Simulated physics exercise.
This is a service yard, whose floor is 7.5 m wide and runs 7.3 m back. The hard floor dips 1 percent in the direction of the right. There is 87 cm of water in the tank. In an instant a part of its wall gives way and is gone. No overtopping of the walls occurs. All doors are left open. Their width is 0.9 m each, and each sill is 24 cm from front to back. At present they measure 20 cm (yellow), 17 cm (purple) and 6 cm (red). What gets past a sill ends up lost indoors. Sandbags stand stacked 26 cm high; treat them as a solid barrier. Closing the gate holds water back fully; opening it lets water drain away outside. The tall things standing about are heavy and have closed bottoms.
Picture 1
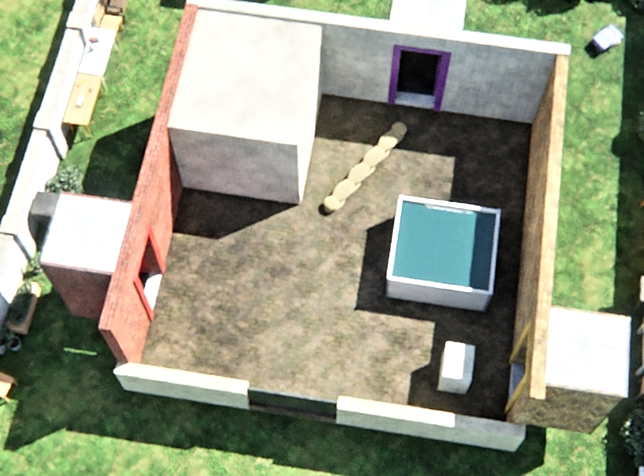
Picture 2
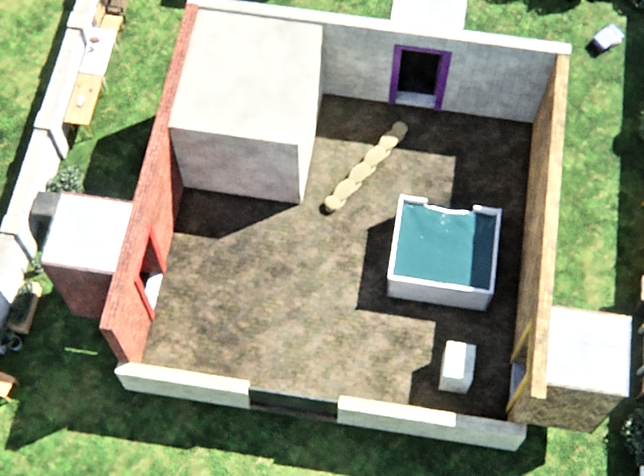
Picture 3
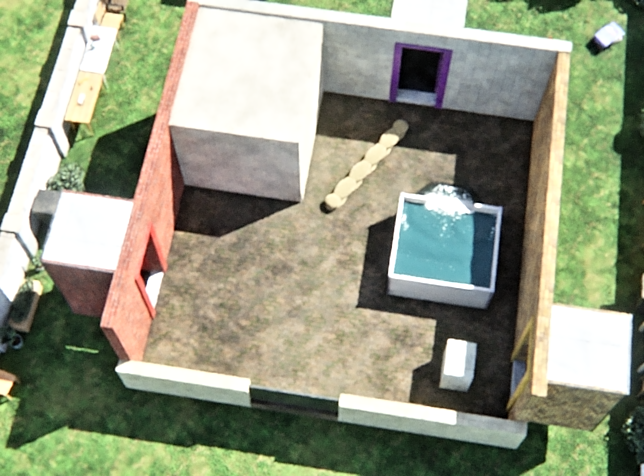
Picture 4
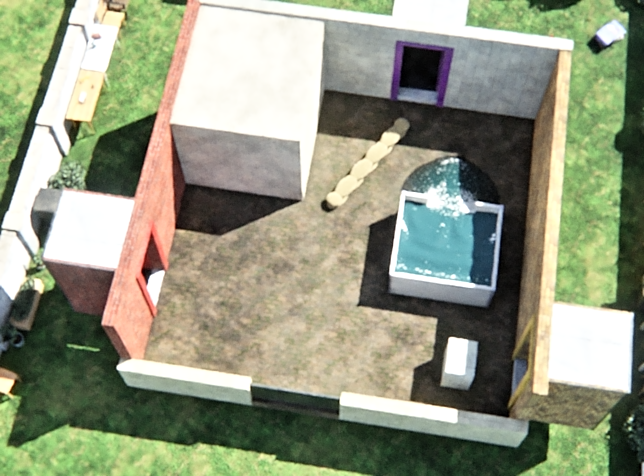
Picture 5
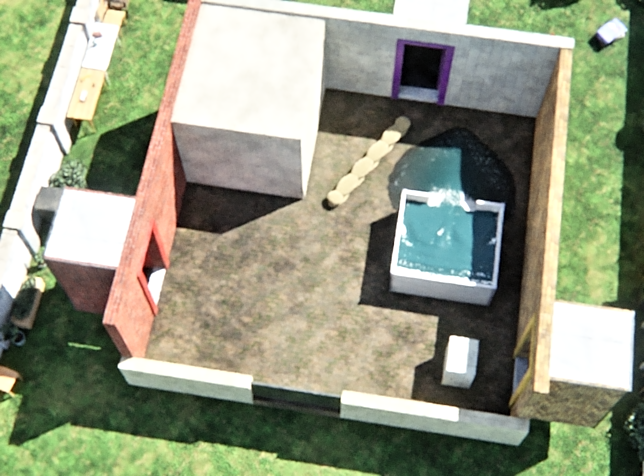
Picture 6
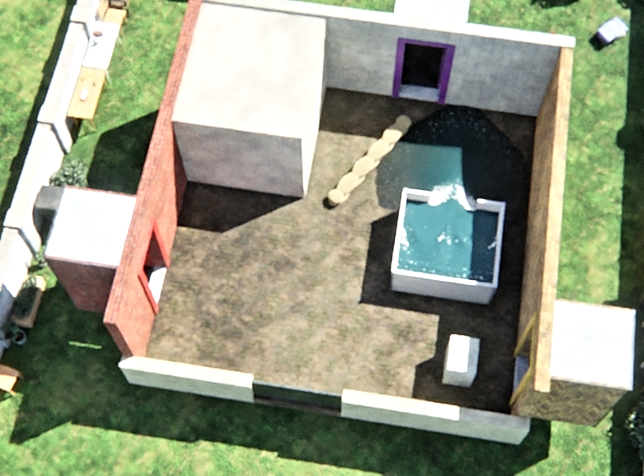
Water bursts through a gap in the far wall of a white tank and spreads in a widening dark fan over the brown floor of a walled yard, seen from high above. A pale block fills the back left, sandbags run diagonally left of the tank, and a purple doorway stands in the back wall. The pool inside churns with white foam while the view stays almost still.
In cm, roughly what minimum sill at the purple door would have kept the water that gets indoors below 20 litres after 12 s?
It would have to be roughly 32 cm high.
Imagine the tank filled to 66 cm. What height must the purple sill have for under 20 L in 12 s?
A step of about 23 cm does it.
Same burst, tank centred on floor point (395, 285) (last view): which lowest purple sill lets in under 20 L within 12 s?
Some 27 cm.
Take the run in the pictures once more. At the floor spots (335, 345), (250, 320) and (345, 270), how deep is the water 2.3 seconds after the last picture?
Roughly 0, 0 and 0 cm, in turn.
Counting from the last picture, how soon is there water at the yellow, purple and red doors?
The flood shows up at yellow at 3.8 s, at purple at 0.2 s, and at red at 10.5 s.
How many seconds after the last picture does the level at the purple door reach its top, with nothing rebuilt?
1.0 s.
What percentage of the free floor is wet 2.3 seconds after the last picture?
Approximately 30 % of it.
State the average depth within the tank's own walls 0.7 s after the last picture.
Roughly 56 cm.
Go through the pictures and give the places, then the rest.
The tank at (444, 246) is whole and still, 87 cm deep; the purple door at (418, 82) is dry, in the first picture.
The front is at a hidden place, 0.4 m from the gap on the far side; 0.3 m2 of floor is wet, 87 cm left at the back, in the second picture.
Water pours out on the far side and has run 0.9 m, to (441, 185); about 14 cm deep outside, 87 cm at the back, in the third picture.
Water pours out on the far side and has run 1.6 m, to (451, 159); about 9 cm deep outside, 81 cm at the back, in the fourth picture.
The gap is on the far side, the front 2.3 m out at (461, 130); the back of the tank holds 73 cm, in the fifth picture.
The front is at (454, 105), 2.9 m from the gap on the far side; 6.8 m2 of floor is wet, 76 cm left at the back; 0.6 m in a straight line remain to the purple door at (422, 75), in the sixth picture.
Then, 0.7 s after the last picture water covers 20 % of the floor, deepest (57 cm) near (532, 125); 32 cm at the purple door, 18 litres in over its 17 cm sill.
Then, 2.3 s after the last picture water covers 30 % of the floor, deepest (32 cm) near (480, 160); 24 cm at the purple door, 141 litres in over its 17 cm sill.
Then, 11.3 s after the last picture water covers 85 % of the floor, deepest (16 cm) near (505, 426); 10 cm at the purple door, 171 litres in over its 17 cm sill.
At the purple door as built, the water peaked near 33 cm, 0.9 s after the last picture.
Run again over the same 12 s with other heights there, 33 litres in over 29 cm, 3 litres over 39 cm. The limit of 20 litres is kept from about 32 cm up.
